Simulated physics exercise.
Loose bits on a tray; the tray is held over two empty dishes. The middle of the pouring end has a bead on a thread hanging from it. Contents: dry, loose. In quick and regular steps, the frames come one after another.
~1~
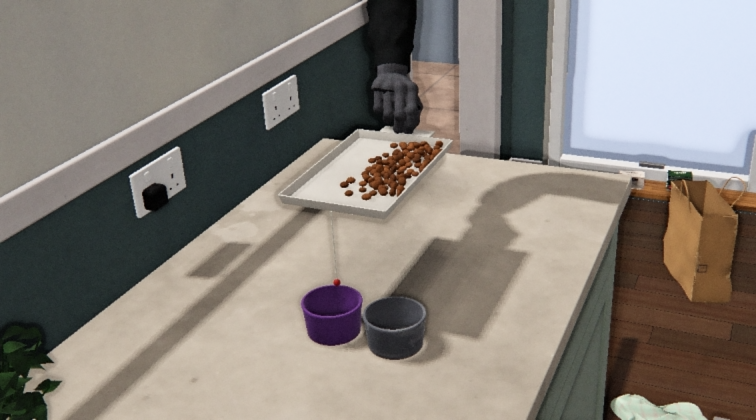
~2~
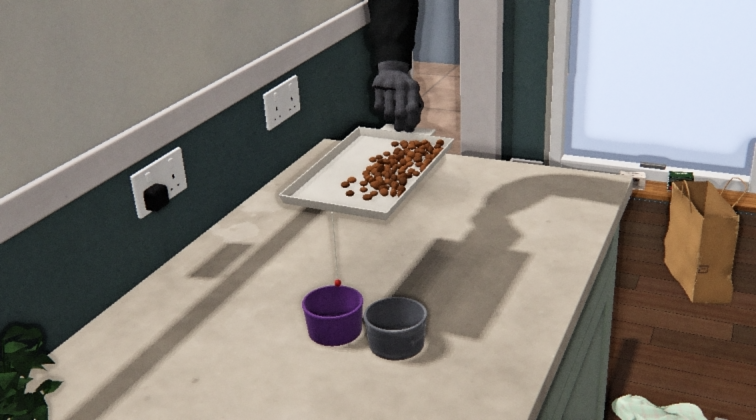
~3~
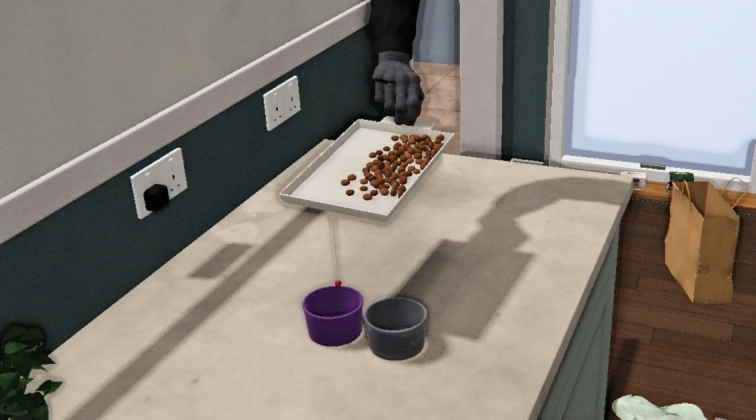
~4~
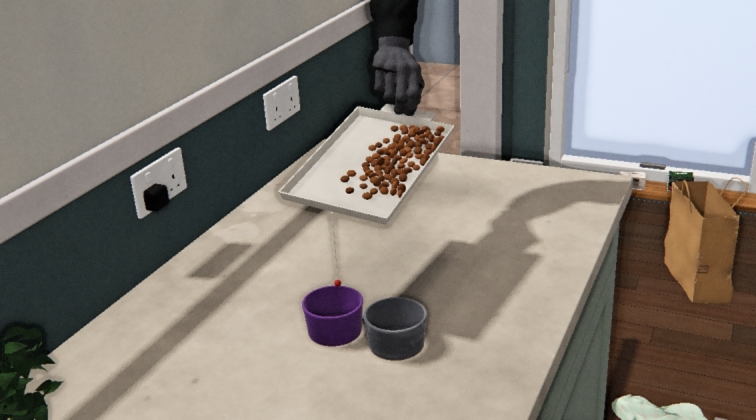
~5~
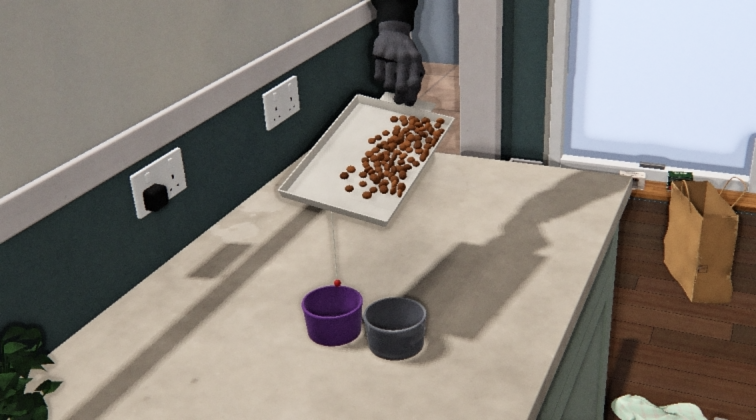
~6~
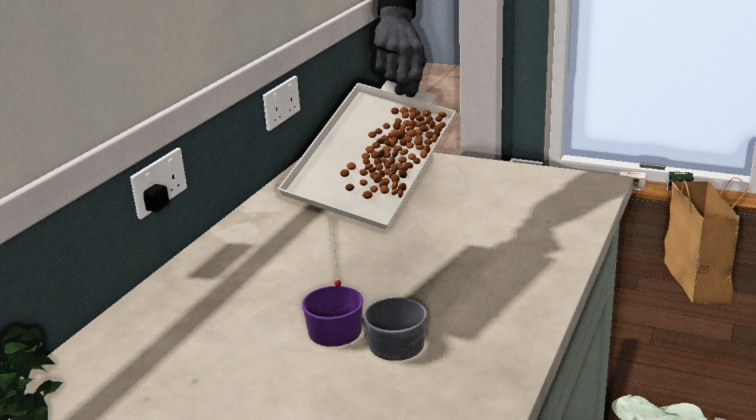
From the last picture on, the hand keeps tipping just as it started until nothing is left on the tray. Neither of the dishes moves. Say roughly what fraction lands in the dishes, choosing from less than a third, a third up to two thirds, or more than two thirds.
I would say more than two thirds.
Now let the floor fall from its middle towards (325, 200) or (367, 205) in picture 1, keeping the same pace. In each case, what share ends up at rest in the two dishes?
Close to 20 percent first and close to 60 percent second.
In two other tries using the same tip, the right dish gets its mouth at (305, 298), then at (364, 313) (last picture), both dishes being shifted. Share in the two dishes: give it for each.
Around 0 % followed by around 50 %.
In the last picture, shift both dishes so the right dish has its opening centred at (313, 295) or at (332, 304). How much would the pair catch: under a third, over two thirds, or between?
Less than a third; below one third.
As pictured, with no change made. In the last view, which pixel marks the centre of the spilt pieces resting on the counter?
Centre at rest: About (382, 317).
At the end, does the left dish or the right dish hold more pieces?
Noted: The right-placed one ends with more.
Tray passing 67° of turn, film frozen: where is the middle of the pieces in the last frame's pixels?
In the last view, the load is centred near (384, 206).
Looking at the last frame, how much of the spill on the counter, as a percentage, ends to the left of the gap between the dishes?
Roughly 60 in a hundred.
Soon, tray tipped steeply; most on the tray; a stray few in the right dish; a small part in the air.
A while on, tray tipped past a quarter turn; most in the right dish; a stray few in the left dish; a small part outside both; a small part in the air.
Towards the end, tray tipped past a quarter turn; most in the right dish; a small part in the left dish; about a quarter outside both.
Finally, tray tipped past a quarter turn; most in the right dish; a small part in the left dish; about a quarter outside both.
